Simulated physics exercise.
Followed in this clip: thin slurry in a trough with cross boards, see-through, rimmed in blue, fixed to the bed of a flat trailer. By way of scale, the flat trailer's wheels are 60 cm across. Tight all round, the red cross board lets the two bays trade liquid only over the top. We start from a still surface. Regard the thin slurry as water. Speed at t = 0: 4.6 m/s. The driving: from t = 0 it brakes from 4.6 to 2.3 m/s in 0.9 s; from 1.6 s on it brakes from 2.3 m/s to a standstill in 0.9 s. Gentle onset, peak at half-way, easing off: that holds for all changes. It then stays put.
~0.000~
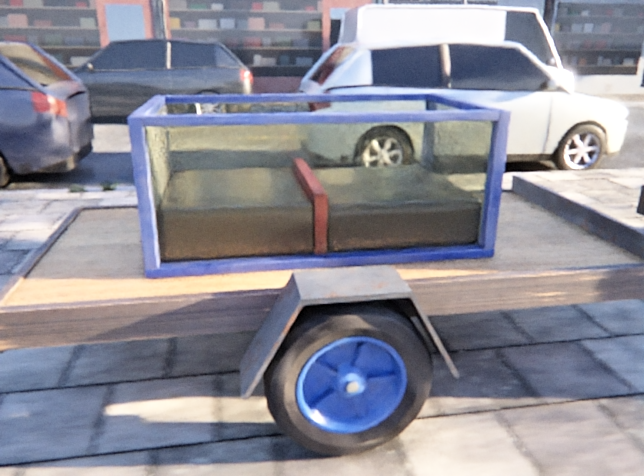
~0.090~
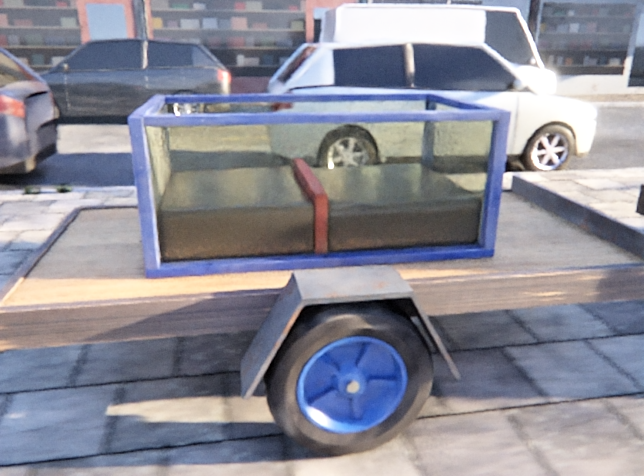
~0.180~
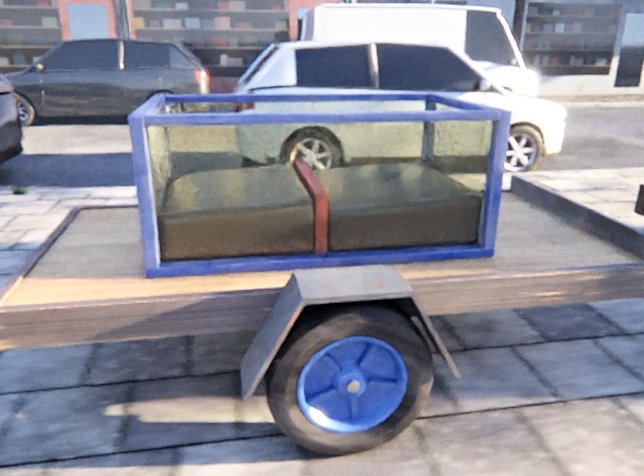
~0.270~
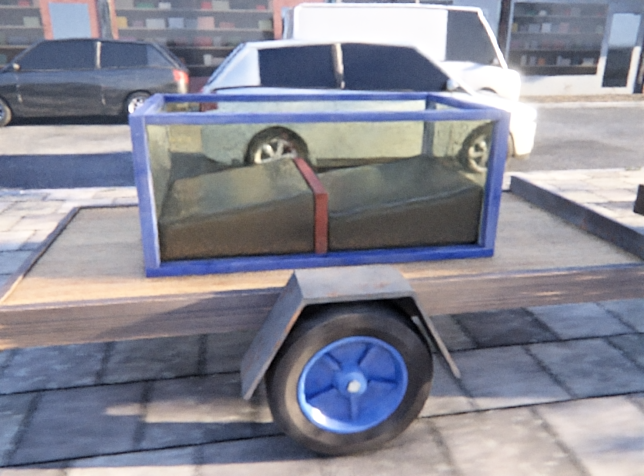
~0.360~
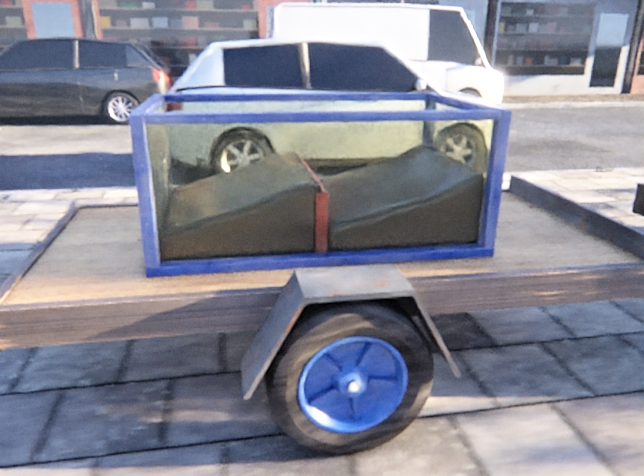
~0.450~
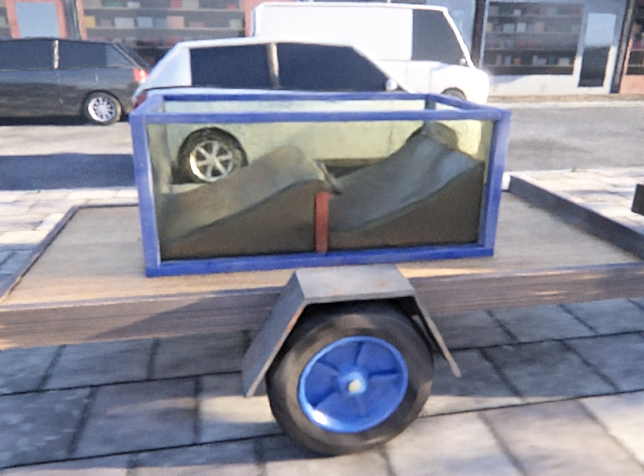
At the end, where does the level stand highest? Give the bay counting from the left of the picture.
Second.
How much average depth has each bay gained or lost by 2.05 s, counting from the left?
Mean depth change in cm, from the left: 4 down, then 3 up.
Then, 1.15 s in, the mean depths from the left are 17, 24 cm.
Then, 2.05 s in, the mean depths from the left are 17, 24 cm.
Then, 3.05 s in, the mean depths from the left are 16, 24 cm.
Then, 5.49 s in, the mean depths from the left are 18, 23 cm.
